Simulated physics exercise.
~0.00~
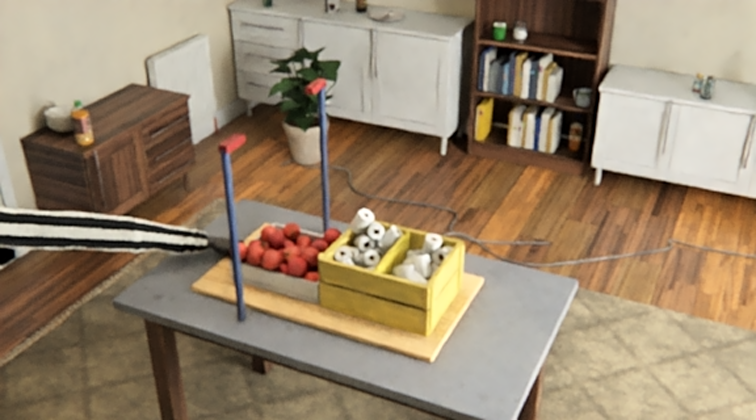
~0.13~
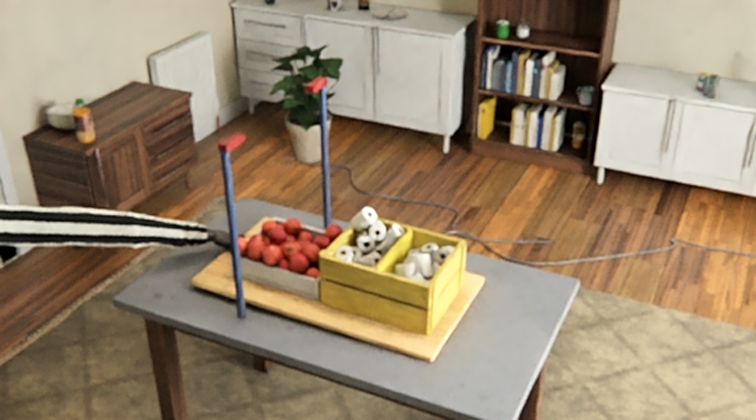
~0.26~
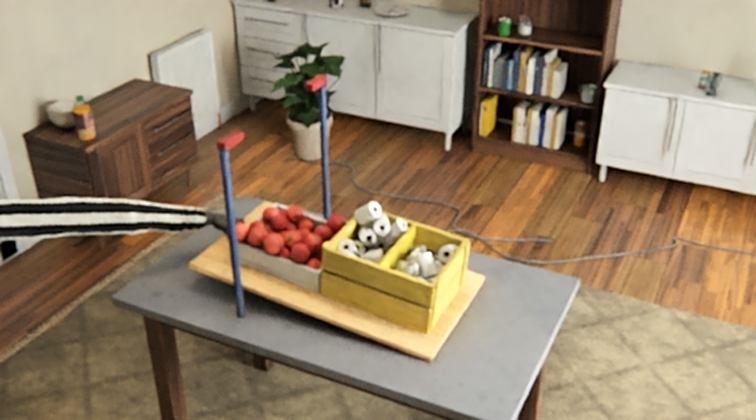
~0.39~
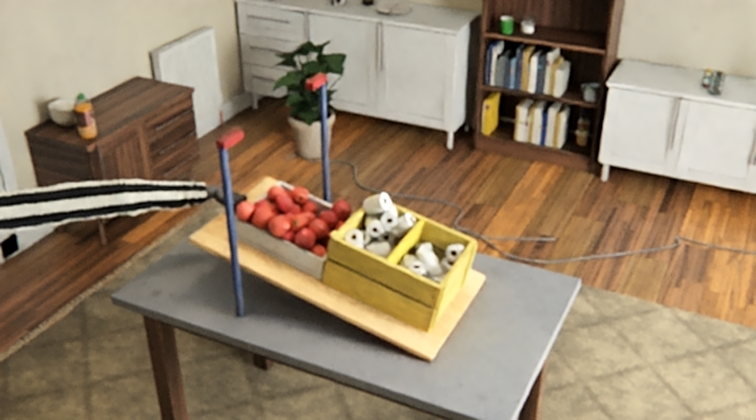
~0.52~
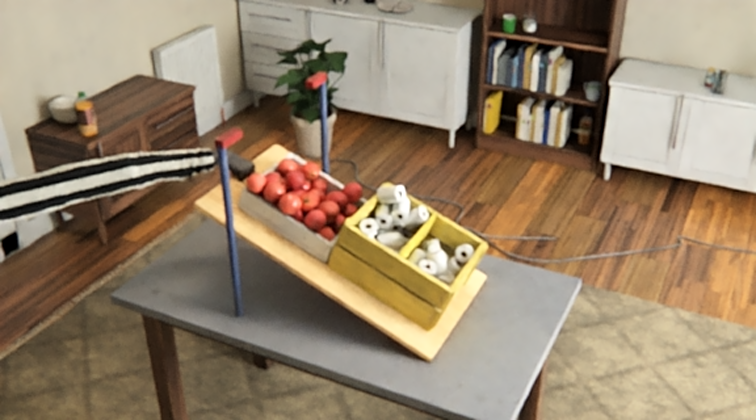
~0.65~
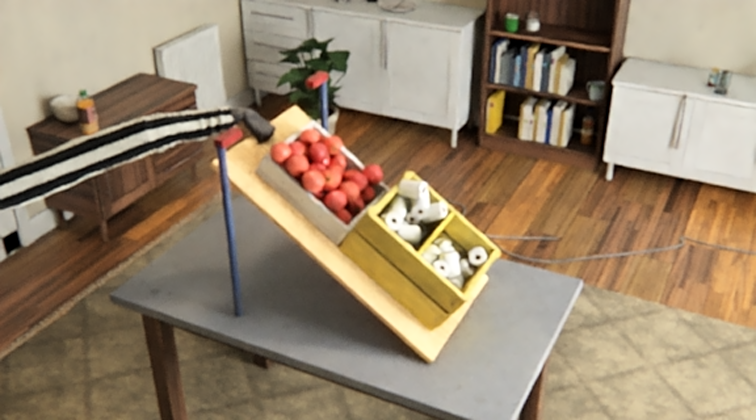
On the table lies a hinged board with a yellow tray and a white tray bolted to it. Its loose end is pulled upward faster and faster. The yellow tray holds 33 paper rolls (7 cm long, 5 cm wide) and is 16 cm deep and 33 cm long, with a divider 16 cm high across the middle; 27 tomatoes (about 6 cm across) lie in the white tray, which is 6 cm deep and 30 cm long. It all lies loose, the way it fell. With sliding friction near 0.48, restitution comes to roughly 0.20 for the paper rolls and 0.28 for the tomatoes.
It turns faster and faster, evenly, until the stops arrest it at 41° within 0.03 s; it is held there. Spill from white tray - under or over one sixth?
A share higher than a sixth ends up outside.
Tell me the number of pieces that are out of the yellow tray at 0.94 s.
About: Yellow tray 0.
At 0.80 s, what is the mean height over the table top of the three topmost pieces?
Mean height: Some 56 cm.
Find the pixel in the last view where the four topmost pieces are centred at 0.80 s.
(335, 133), roughly.
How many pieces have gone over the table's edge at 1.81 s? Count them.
Roughly 8 in all.
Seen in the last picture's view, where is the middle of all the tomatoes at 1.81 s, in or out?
Centre: Around (383, 193) px.
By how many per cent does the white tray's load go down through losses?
Roughly 35 percent.
After 0.70 s, the lift is arrested.
After 0.80 s, tilt 41°; the yellow tray has all 33 and the white tray has all 27.
After 0.94 s, tilt 41°; the yellow tray has all 33 and the white tray is down by 1 of 27.
After 1.20 s, tilt 41°; the yellow tray is down by 1 of 33 and the white tray is down by 9 of 27.
When it is over (at 1.81 s), the yellow tray is down by 1 of 33 and the white tray is down by 10 of 27. Asked share, 10 of 27, 37 per cent.
